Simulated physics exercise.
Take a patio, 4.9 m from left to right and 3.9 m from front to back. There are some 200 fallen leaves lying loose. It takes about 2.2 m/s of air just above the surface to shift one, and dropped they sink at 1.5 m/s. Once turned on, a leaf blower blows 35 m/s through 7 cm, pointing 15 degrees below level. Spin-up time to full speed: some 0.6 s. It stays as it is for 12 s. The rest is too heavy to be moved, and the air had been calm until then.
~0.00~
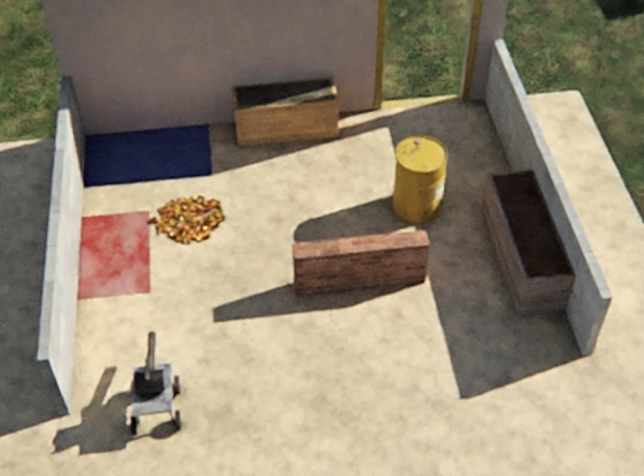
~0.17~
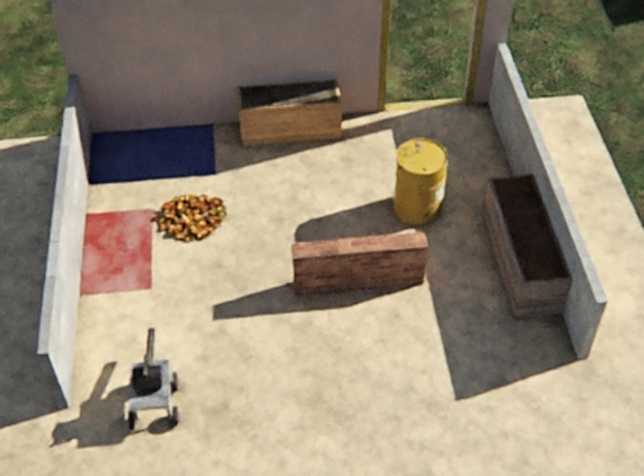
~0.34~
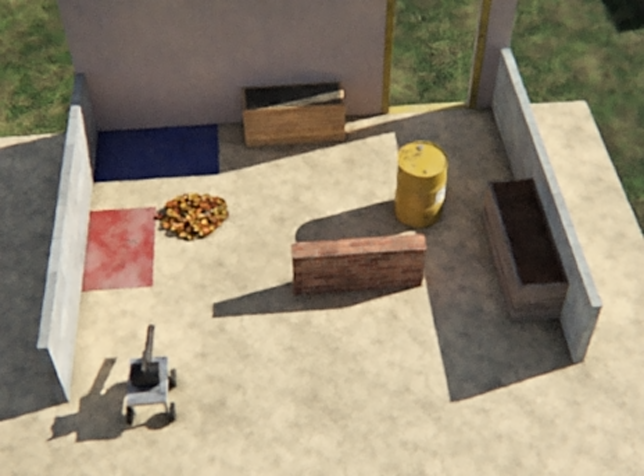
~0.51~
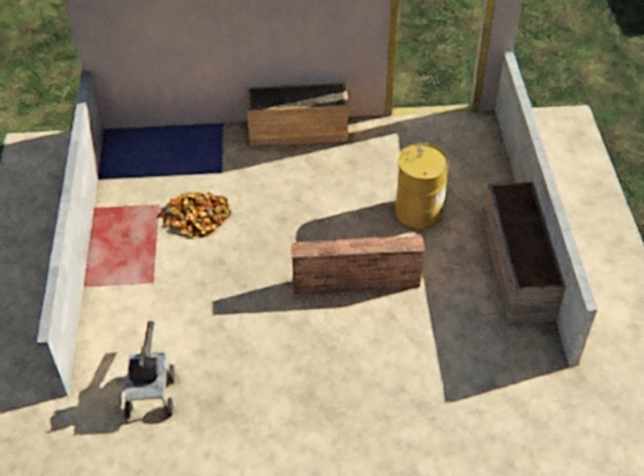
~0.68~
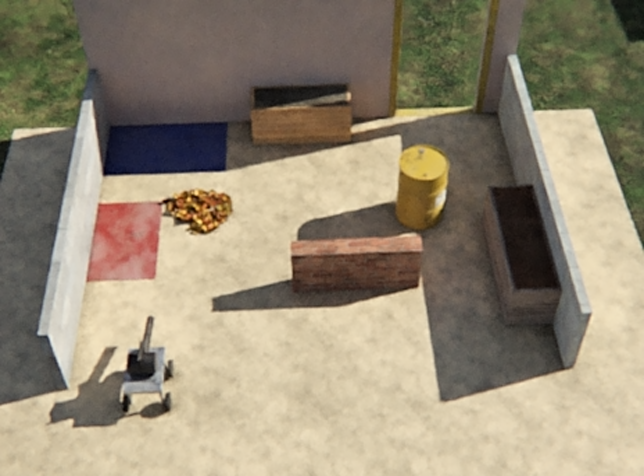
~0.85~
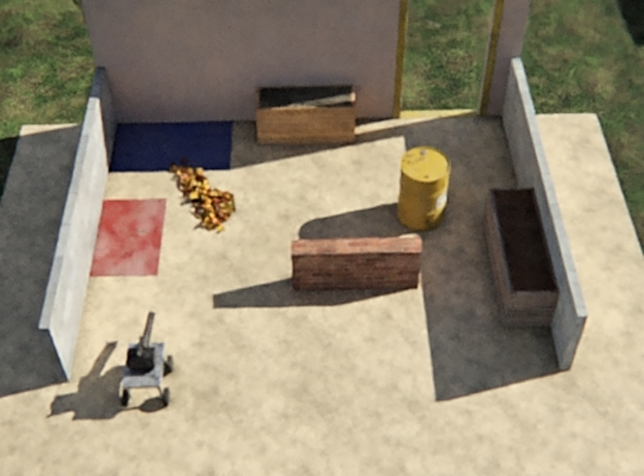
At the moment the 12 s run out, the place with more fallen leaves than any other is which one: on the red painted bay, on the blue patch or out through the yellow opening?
That is the blue one.
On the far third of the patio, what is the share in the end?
I'd estimate around 100 per cent.
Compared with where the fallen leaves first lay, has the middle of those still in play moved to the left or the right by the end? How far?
Rightward, some 0.4 m.
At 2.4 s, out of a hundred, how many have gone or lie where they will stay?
Roughly 40 per cent of them.
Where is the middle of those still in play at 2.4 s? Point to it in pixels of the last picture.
Roughly pixel (240, 126).
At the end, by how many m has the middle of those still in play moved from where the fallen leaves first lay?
The middle is roughly 1.6 m from where it began.
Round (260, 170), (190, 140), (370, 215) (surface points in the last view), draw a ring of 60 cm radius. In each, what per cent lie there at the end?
In turn about 30 %, 30 %, 0 %.
After 2.4 s, 0 % are on the red painted bay, 34 % on the blue patch and 0 % out through the yellow opening; the middle of those still in play is near (240, 126); 36 % have settled or left.
After 3.8 s, 0 % are on the red painted bay, 33 % on the blue patch and 0 % out through the yellow opening; the middle of those still in play is near (240, 125); 44 % have settled or left.
After 6.6 s, 0 % are on the red painted bay, 30 % on the blue patch and 0 % out through the yellow opening; the middle of those still in play is near (243, 124); 56 % have settled or left.
After 12.0 s, at the end, 0 % are on the red painted bay, 28 % on the blue patch and 0 % out through the yellow opening; the middle of those still in play is near (247, 125).
